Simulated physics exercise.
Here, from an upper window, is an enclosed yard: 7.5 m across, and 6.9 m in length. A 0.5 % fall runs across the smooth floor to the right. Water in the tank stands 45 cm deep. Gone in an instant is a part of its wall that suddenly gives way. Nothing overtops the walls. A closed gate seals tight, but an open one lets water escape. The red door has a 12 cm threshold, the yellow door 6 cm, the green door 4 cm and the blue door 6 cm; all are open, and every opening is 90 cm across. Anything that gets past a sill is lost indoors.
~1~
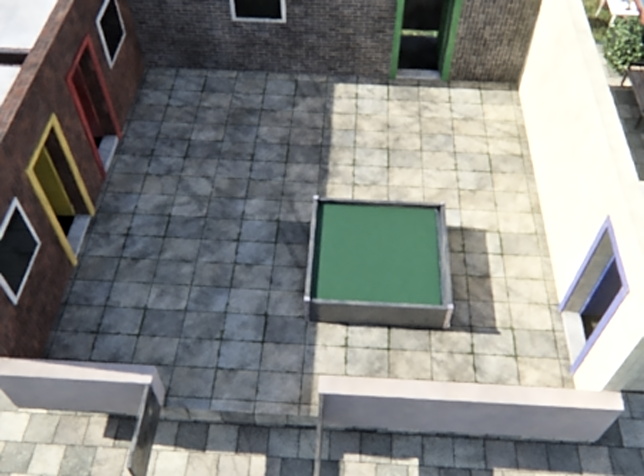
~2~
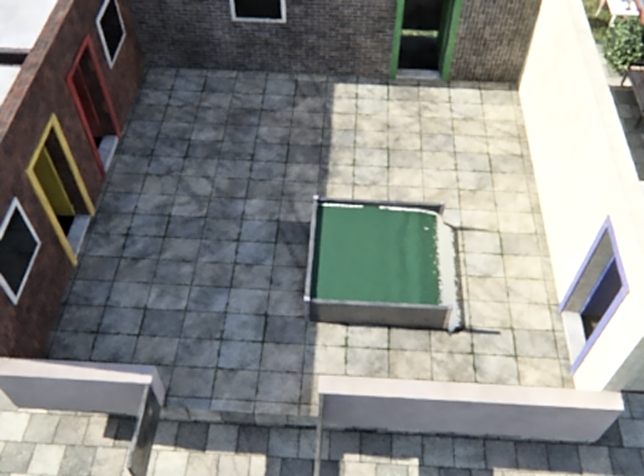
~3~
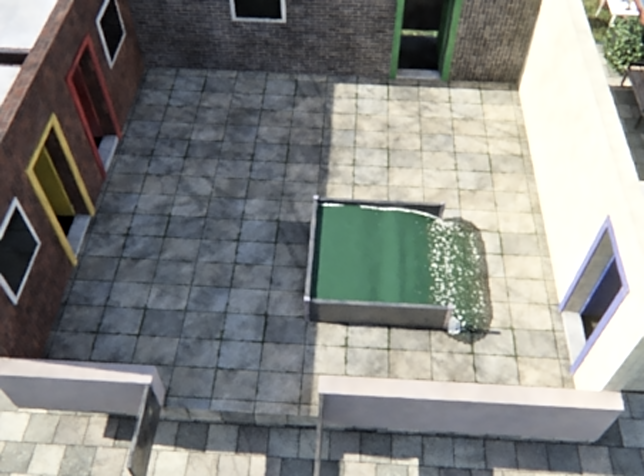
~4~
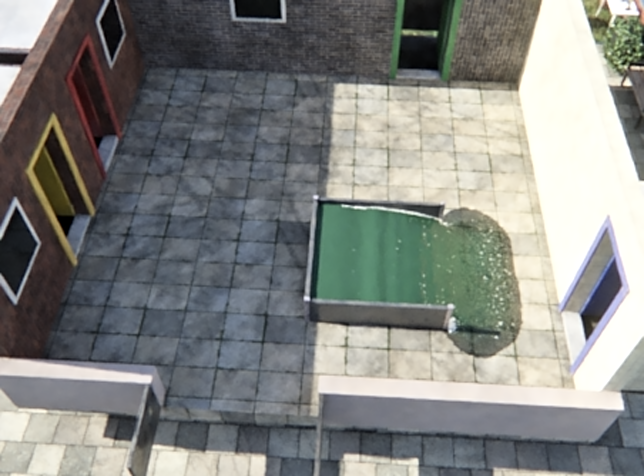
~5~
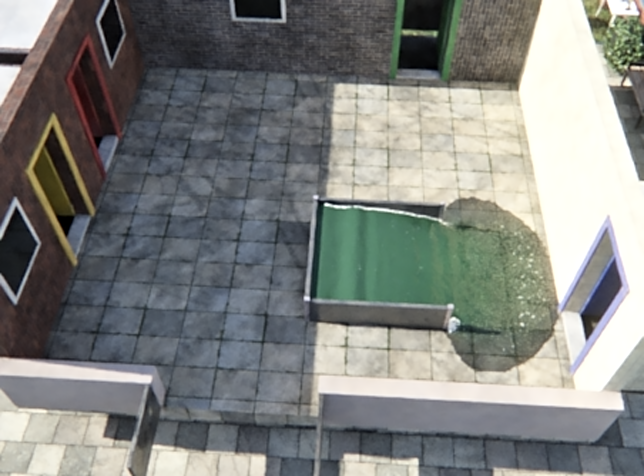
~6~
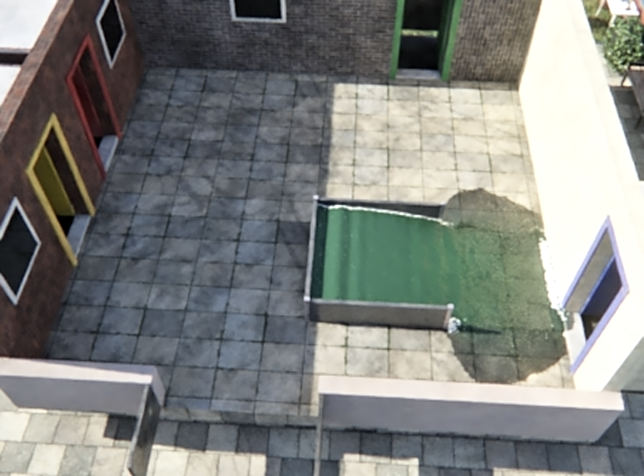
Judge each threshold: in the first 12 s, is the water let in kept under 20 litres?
One by one: For the red door I'd say within the limit. For the yellow door I'd say within the limit. For the green door I'd say above the limit. For the blue door I'd say above the limit.
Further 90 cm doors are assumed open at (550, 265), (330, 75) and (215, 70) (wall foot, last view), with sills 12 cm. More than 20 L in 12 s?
In sequence the answers are more than that, less than that and less than that.
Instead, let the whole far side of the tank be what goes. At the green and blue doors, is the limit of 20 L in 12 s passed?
Well, against that limit, at green it's too much, and at blue it's within bounds.
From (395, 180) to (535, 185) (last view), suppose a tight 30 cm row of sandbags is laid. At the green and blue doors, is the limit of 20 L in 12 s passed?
Then the green door is short of it and the blue door is over the mark.
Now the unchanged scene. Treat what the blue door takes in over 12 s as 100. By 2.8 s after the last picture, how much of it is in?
Roughly 75%.
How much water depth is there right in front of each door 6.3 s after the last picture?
Depths in cm: Red 0, yellow 0, green 6, blue 8.
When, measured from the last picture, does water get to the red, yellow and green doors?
Red = 9.0 s, yellow = 7.0 s, green = 2.6 s.
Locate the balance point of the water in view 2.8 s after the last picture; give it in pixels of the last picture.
At roughly (470, 249).
Then, 0.7 s after the last picture water covers 15 % of the floor and is deepest (32 cm) near (540, 280); red door not reached, yellow door not reached, green door not reached, blue door 19 cm at the sill, 31 L in.
Then, 1.5 s after the last picture water covers 15 % of the floor and is deepest (34 cm) near (577, 414); red door not reached, yellow door not reached, green door not reached, blue door 21 cm at the sill, 97 L in.
Then, 2.8 s after the last picture water covers 30 % of the floor and is deepest (24 cm) near (577, 414); red door not reached, yellow door not reached, green door 7 cm at the sill, 0 L in, blue door 15 cm at the sill, 172 L in.
Then, 6.3 s after the last picture water covers 60 % of the floor and is deepest (8 cm) near (520, 109); red door not reached, yellow door not reached, green door 6 cm at the sill, 31 L in, blue door 8 cm at the sill, 231 L in.
Then, 11.3 s after the last picture water covers 90 % of the floor and is deepest (5 cm) near (521, 115); red door 4 cm at the sill, 0 L in, yellow door 2 cm at the sill, 0 L in, green door 4 cm at the sill, 36 L in, blue door 4 cm at the sill, 234 L in.
